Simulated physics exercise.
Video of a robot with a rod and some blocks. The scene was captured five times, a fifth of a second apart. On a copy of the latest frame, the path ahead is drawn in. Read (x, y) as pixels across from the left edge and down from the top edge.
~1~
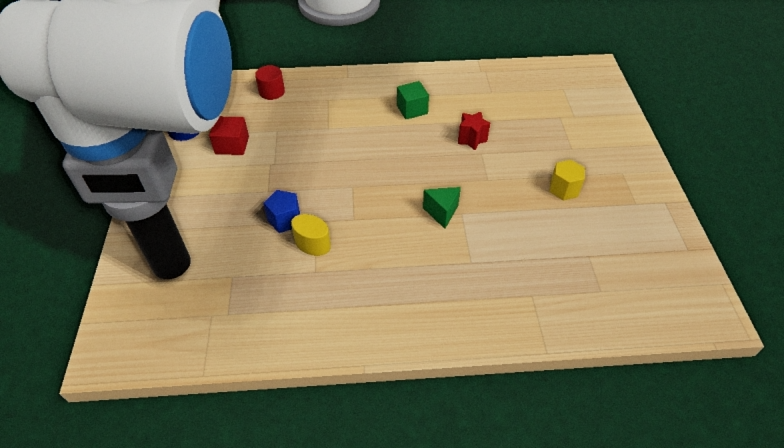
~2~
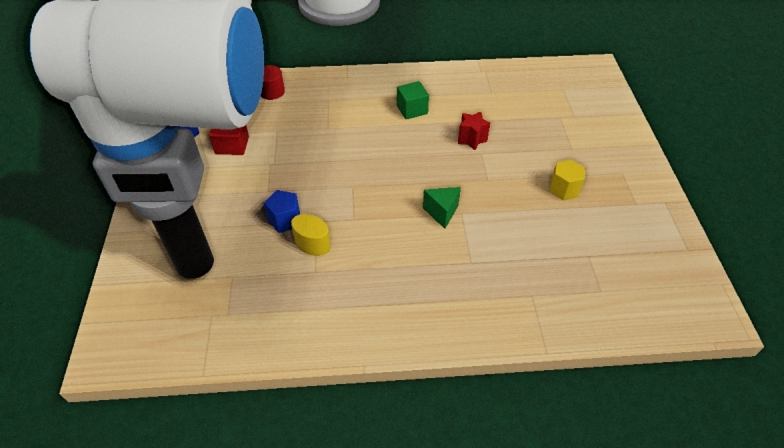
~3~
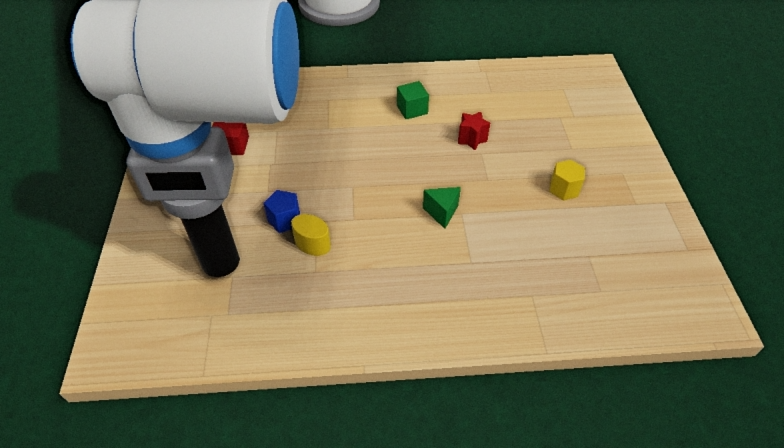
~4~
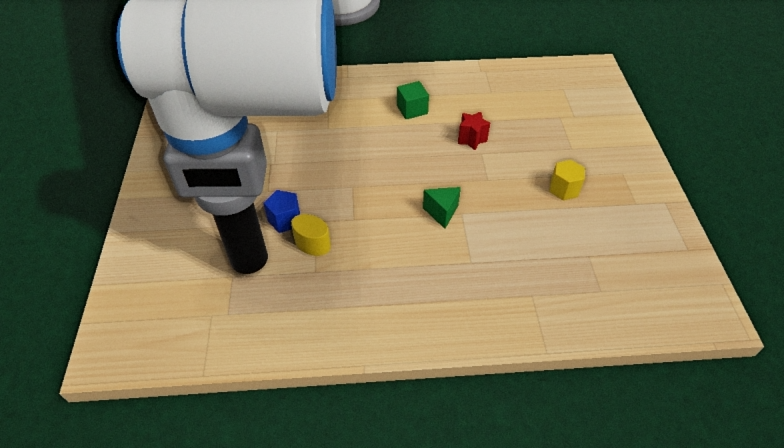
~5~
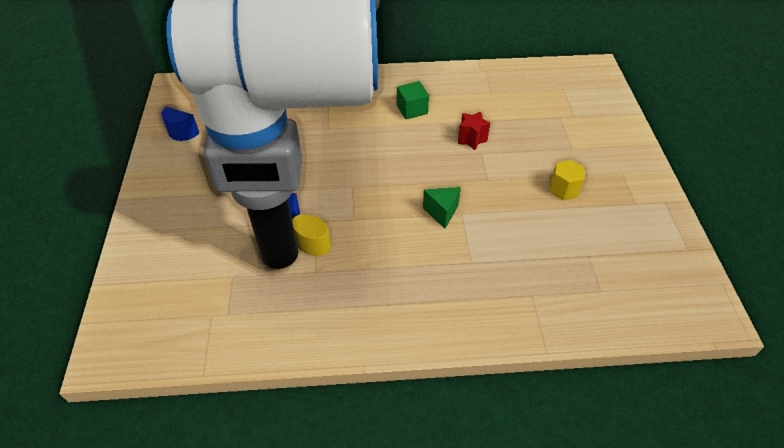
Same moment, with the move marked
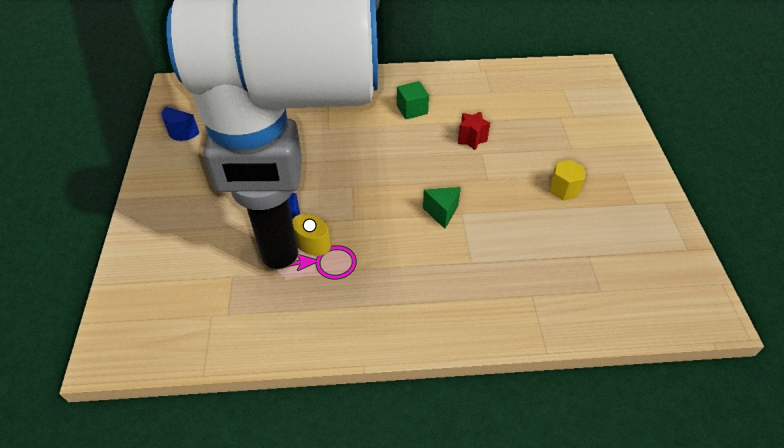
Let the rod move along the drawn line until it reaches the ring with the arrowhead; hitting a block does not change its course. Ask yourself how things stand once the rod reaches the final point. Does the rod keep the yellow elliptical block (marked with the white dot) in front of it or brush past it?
Slid away.
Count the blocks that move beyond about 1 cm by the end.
There will be one block displaced.
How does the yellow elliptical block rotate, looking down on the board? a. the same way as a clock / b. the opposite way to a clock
b (the opposite way to a clock)
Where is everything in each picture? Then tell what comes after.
Rod tip (172, 264); block tops, blue pentagonal block (281, 201); yellow elliptical block (310, 225), in the first picture.
Rod (195, 264); blocks unchanged, in the second picture.
Rod (221, 262); blocks unchanged, in the third picture.
Rod (249, 259); blocks unchanged, in the fourth picture.
Rod (280, 254); blue pentagonal block partly hidden; yellow elliptical block (310, 225), in the fifth picture.
Path on the board, from (283, 266) over (301, 262) and (318, 261) to (336, 262); the dot is on the yellow elliptical block.
Halfway along, rod (308, 250); yellow elliptical block (321, 219), turned 30° anticlockwise.
At the end, rod (335, 251); blue pentagonal block in place; yellow elliptical block (329, 218), turned 60° anticlockwise.
